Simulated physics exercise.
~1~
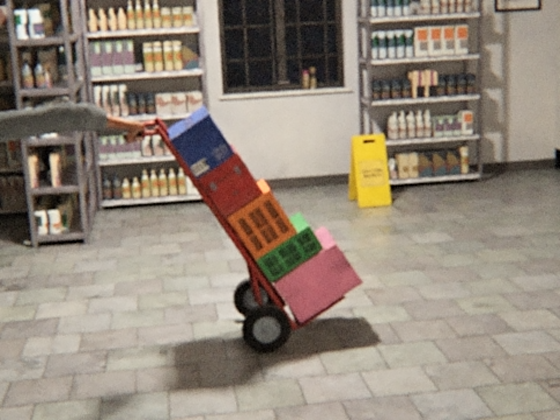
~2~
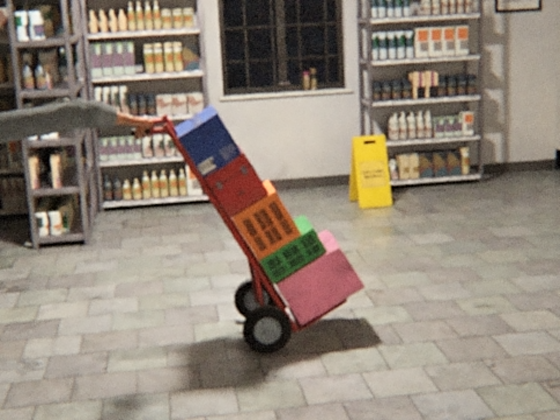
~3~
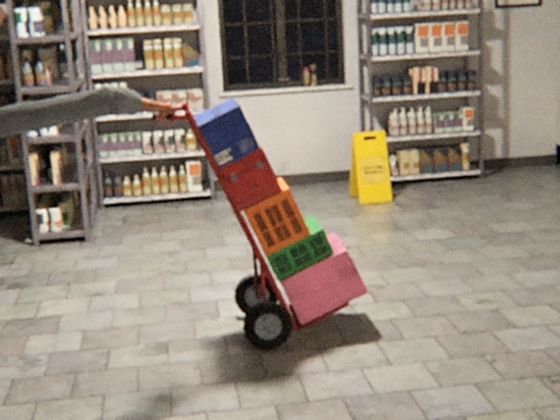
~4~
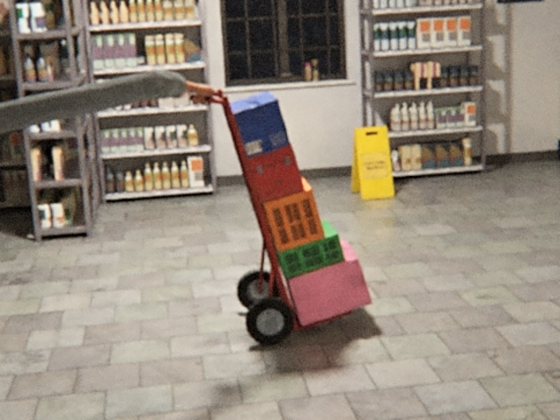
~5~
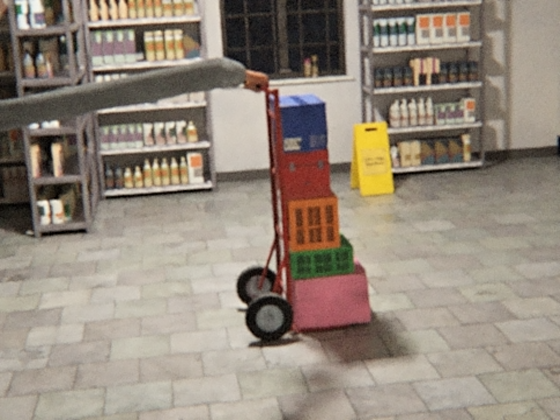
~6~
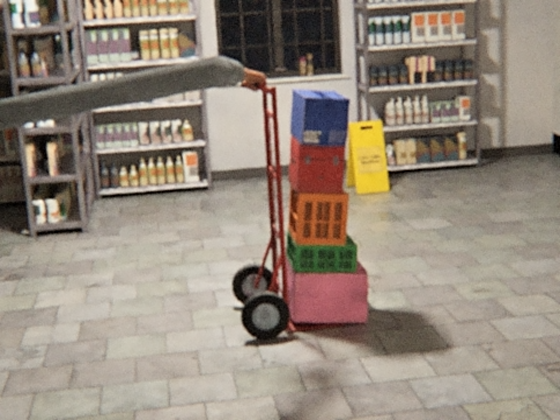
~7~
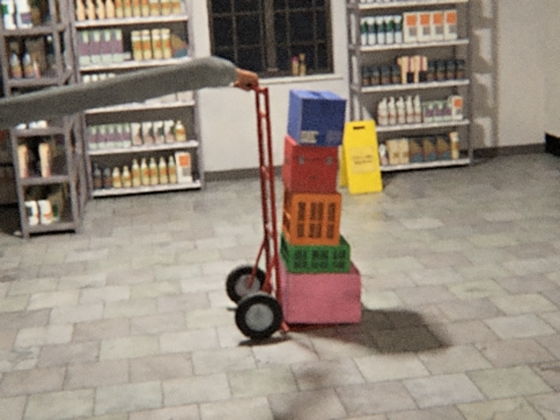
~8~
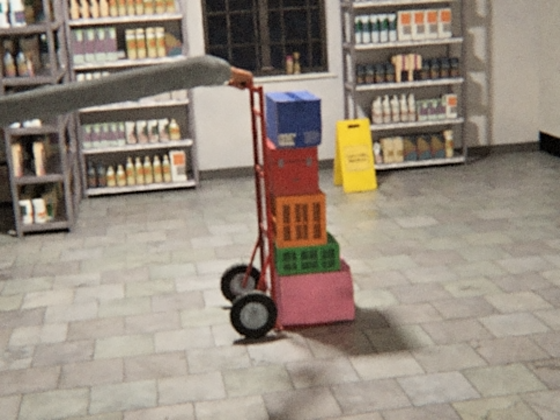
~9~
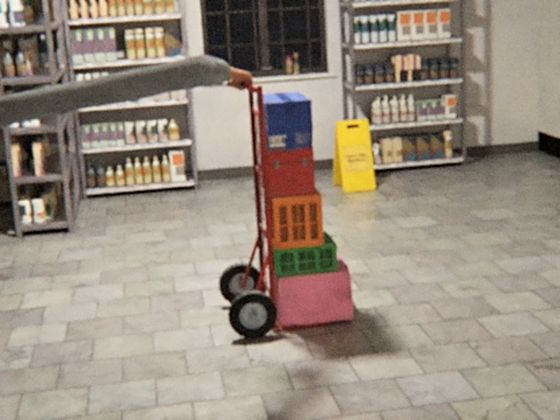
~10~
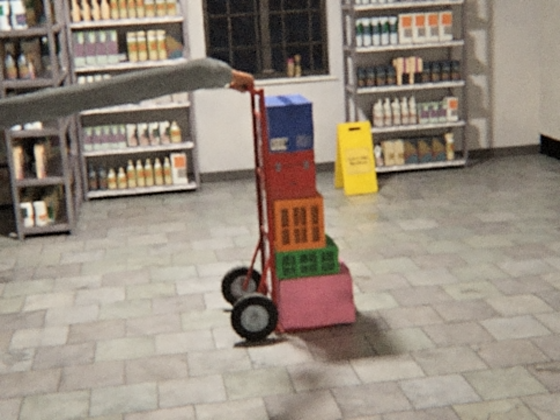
Red hand truck stacked with five colourful boxes and crates being tipped upright by an outstretched arm, the stack staying standing.
